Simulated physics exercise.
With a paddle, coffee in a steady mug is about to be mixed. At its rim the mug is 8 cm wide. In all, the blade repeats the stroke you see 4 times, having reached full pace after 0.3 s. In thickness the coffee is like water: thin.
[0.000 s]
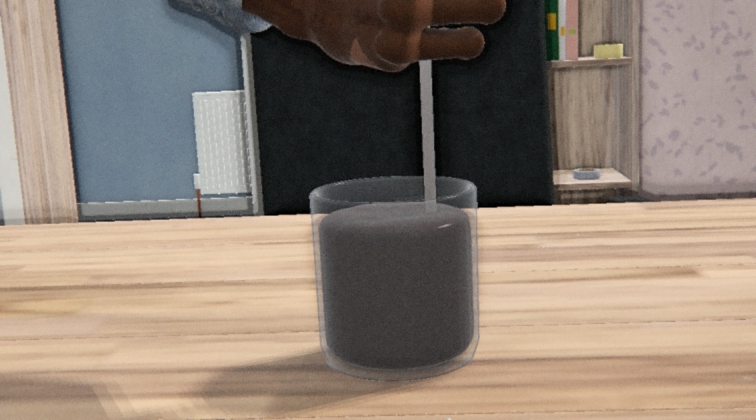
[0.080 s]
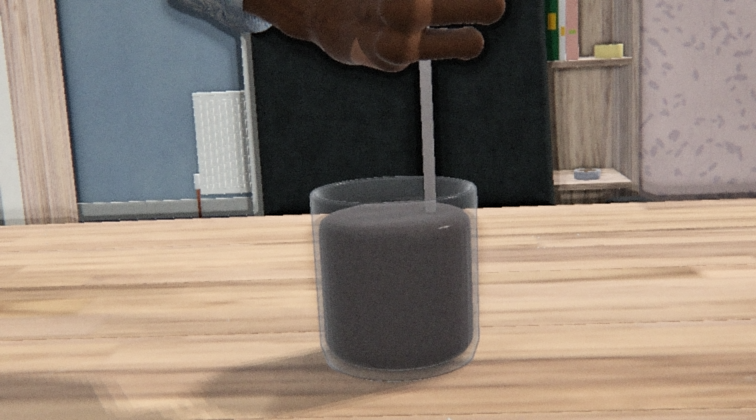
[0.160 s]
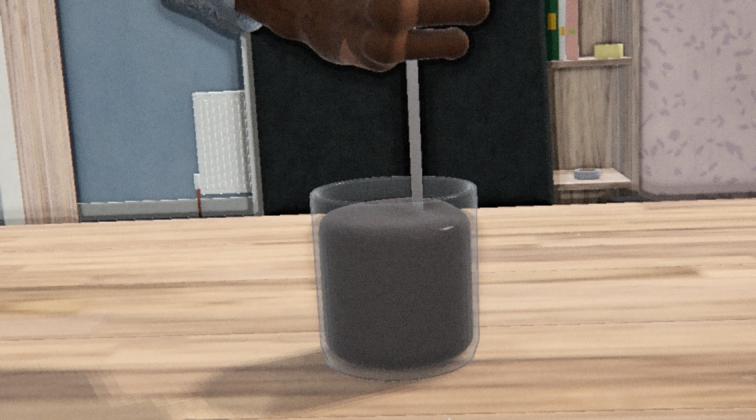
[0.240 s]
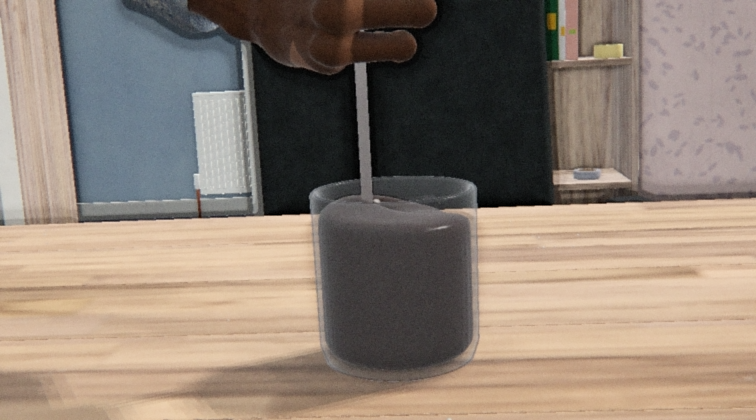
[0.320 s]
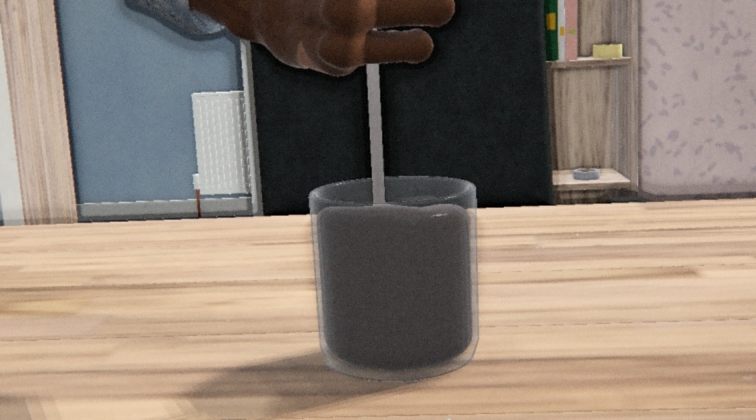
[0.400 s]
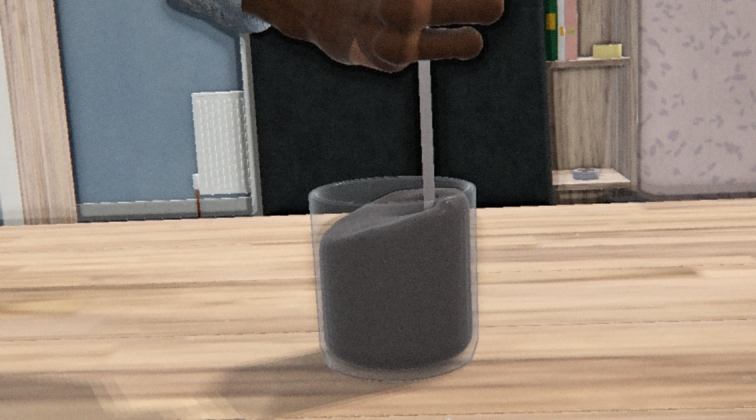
A hand moves a thin stick left then right through dark liquid, tilting its surface.
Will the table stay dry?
Pretty sure it overtops.
Then, 0.62 s in, 0 ml is over the rim.
Then, 0.85 s in, 1 ml is over the rim.
Then, 1.08 s in, 10 ml is over the rim.
Then, 1.30 s in, 12 ml is over the rim.
Finally, 12 ml is over the rim.
